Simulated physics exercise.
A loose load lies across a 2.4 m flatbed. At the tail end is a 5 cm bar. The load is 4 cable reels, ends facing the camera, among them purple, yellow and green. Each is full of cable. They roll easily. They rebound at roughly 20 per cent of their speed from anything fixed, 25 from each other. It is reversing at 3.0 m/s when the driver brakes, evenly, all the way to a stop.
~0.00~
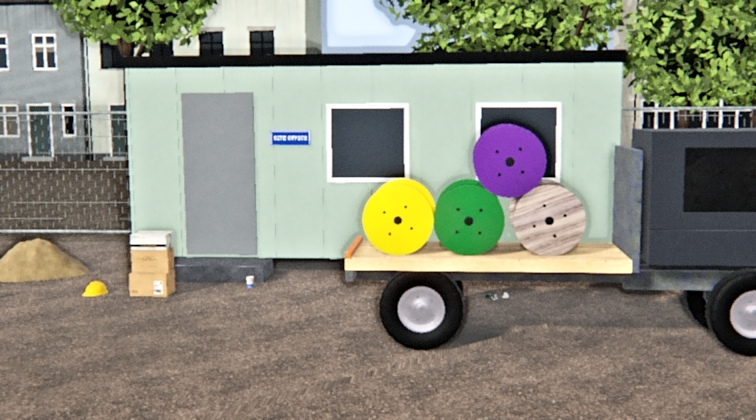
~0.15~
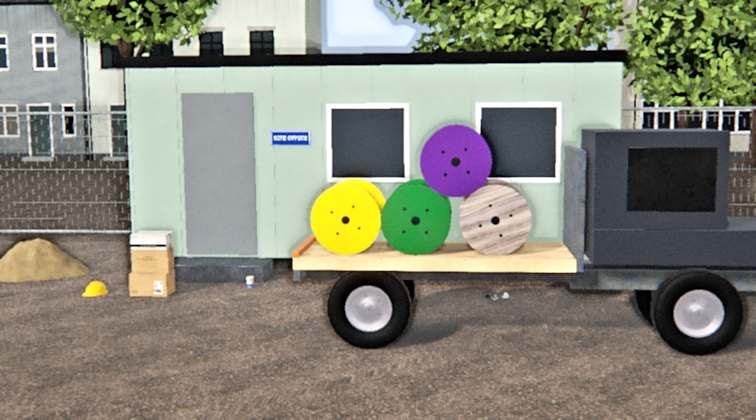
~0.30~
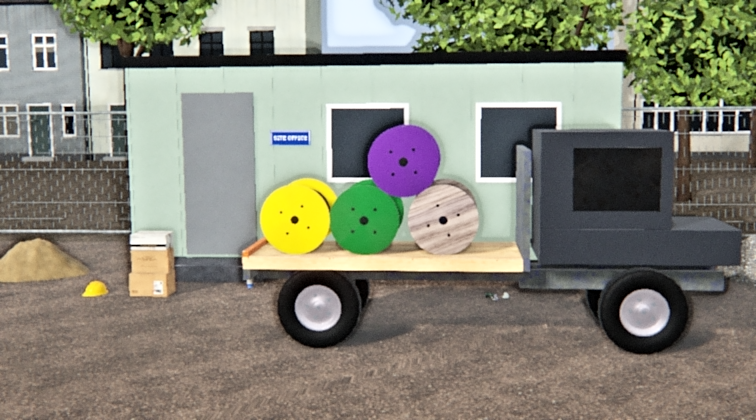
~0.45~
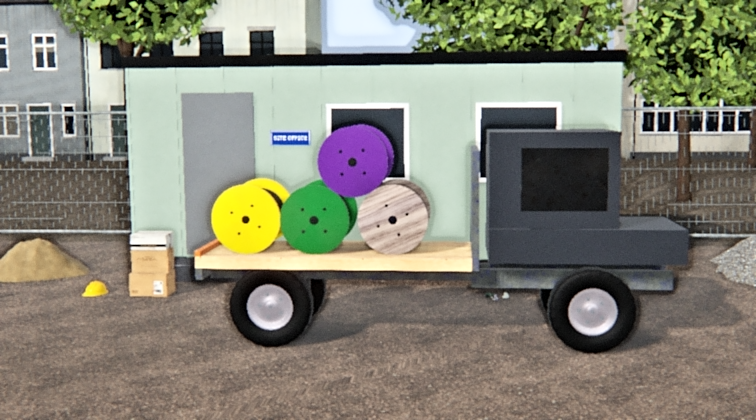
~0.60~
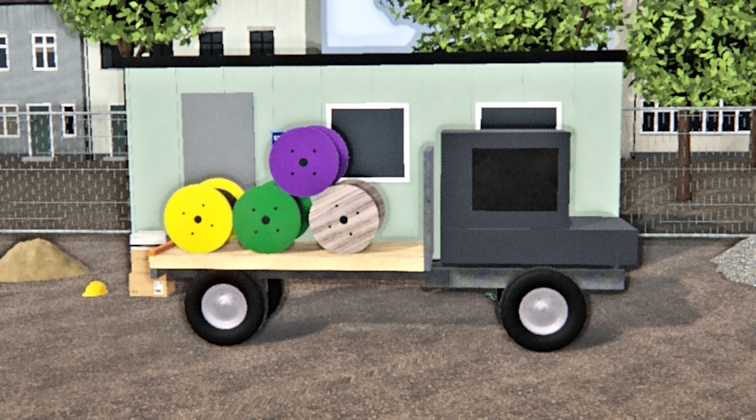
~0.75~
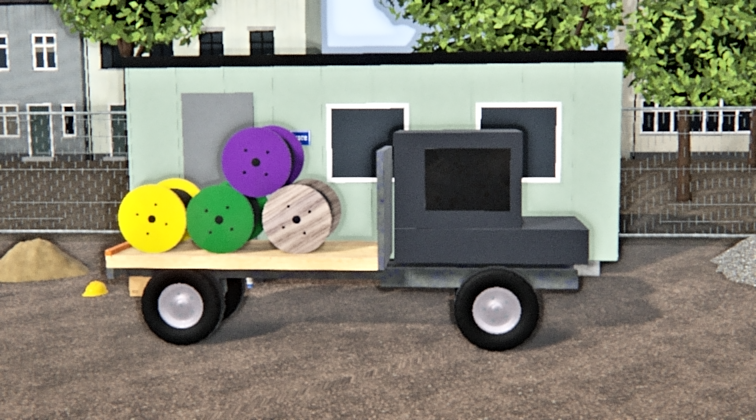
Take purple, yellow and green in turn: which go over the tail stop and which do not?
The purple one is held by the bed; the yellow one remains loaded; the green one stays on the bed.
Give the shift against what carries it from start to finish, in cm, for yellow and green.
Moved: Yellow 20, green 20.
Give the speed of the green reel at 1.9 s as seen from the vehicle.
Roughly 0.0 m/s.
By 1.9 s, purple is up on others, 110 cm from the bar; yellow is on the bed, 15 cm from the bar; green is on the bed, 75 cm from the bar; 0 of 4 are off.
By 3.3 s, as before, purple, yellow, green; 0 of 4 are off.
Finally (5.0 s), purple is up on others, 110 cm from the bar; yellow is on the bed, 15 cm from the bar; green is on the bed, 75 cm from the bar; 0 of 4 are off.
